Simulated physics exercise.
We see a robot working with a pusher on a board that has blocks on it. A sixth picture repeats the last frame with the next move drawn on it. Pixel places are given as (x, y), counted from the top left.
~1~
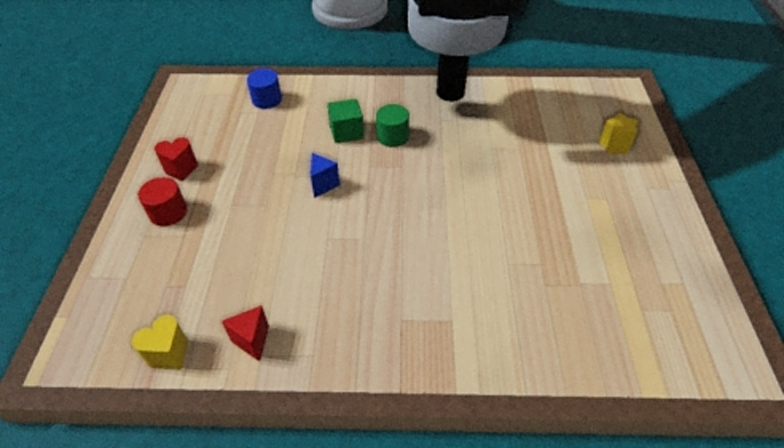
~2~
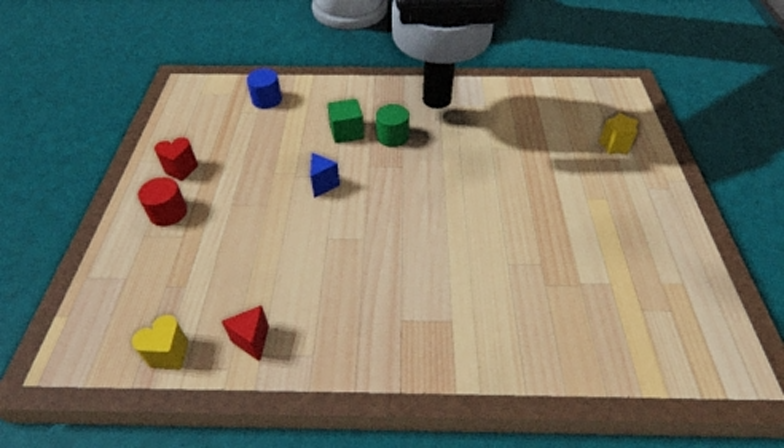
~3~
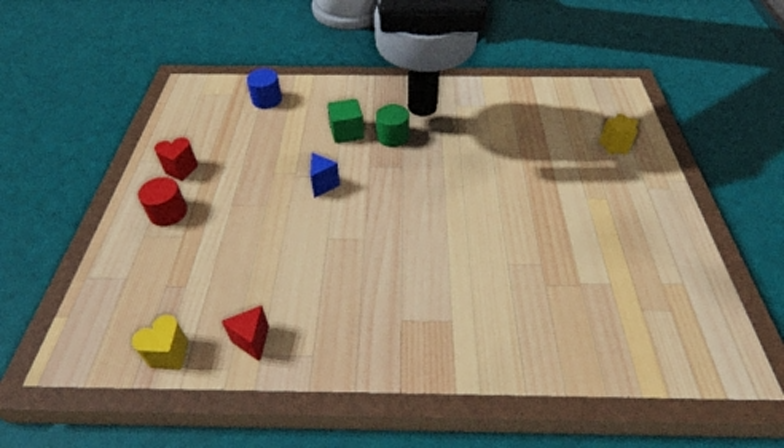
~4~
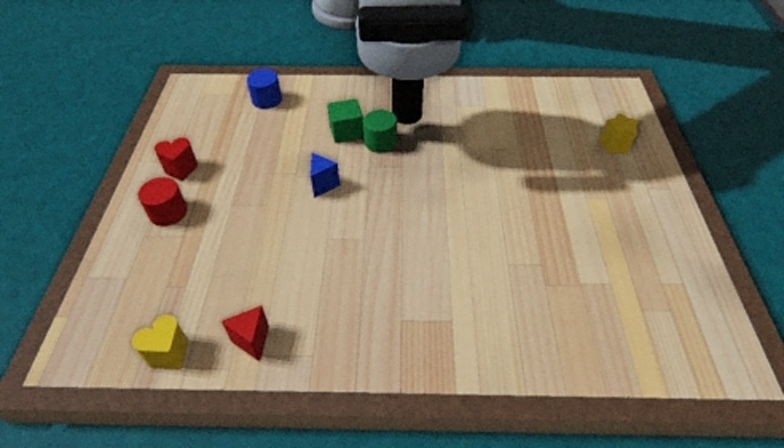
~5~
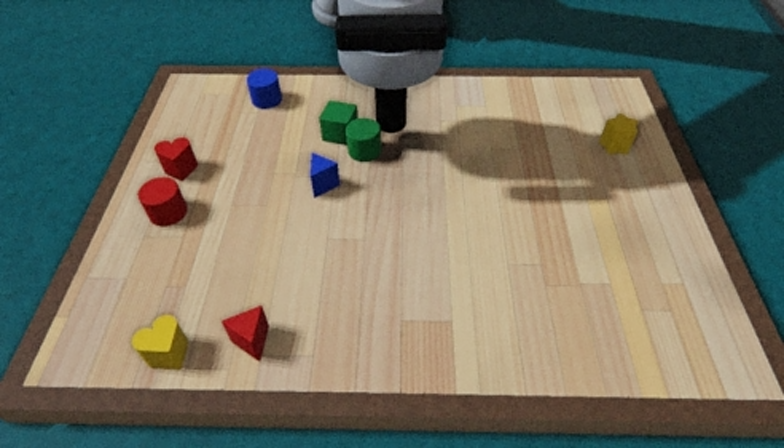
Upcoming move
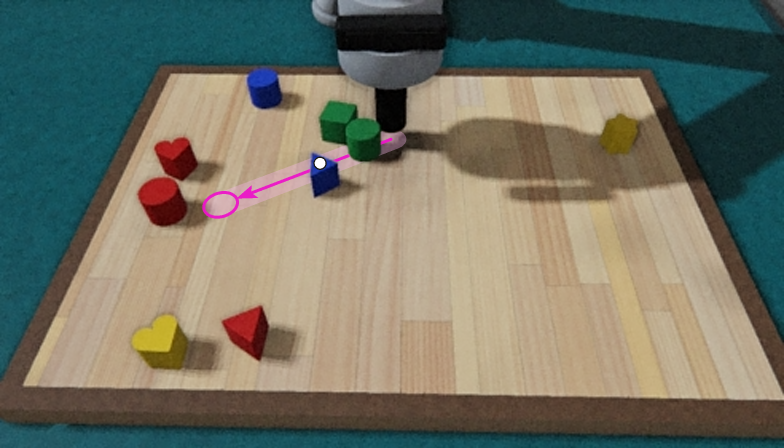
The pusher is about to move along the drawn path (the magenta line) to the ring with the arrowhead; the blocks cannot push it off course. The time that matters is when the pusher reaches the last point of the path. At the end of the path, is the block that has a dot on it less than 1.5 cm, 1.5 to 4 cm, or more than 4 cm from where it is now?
It slides somewhere between 1.5 and 4 cm.
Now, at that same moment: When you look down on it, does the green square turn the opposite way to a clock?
In short: No.
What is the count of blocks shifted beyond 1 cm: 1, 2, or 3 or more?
A pair of blocks is moved.
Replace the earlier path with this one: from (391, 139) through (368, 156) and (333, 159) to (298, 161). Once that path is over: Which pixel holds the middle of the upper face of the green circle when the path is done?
In the picture, that point is around (268, 156).
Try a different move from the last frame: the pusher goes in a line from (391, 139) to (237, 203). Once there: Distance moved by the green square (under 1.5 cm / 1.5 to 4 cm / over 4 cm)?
Under 1.5 cm.
Path on the board, from (391, 139) to (221, 205); the dot is on the blue triangle.
What follows on the original path. One third of the way, pusher (337, 144); blue triangle (308, 171), turned 45° anticlockwise; green square (334, 112), turned 20° clockwise; green circle (307, 151).
Two thirds of the way, pusher (278, 166); blue triangle (306, 175), turned 65° anticlockwise; green square (334, 112), turned 20° clockwise; green circle (250, 179).
At the end, pusher (215, 189); red circle in place; blue triangle (306, 175), turned 65° anticlockwise; green square (334, 112), turned 20° clockwise; green circle (206, 210).
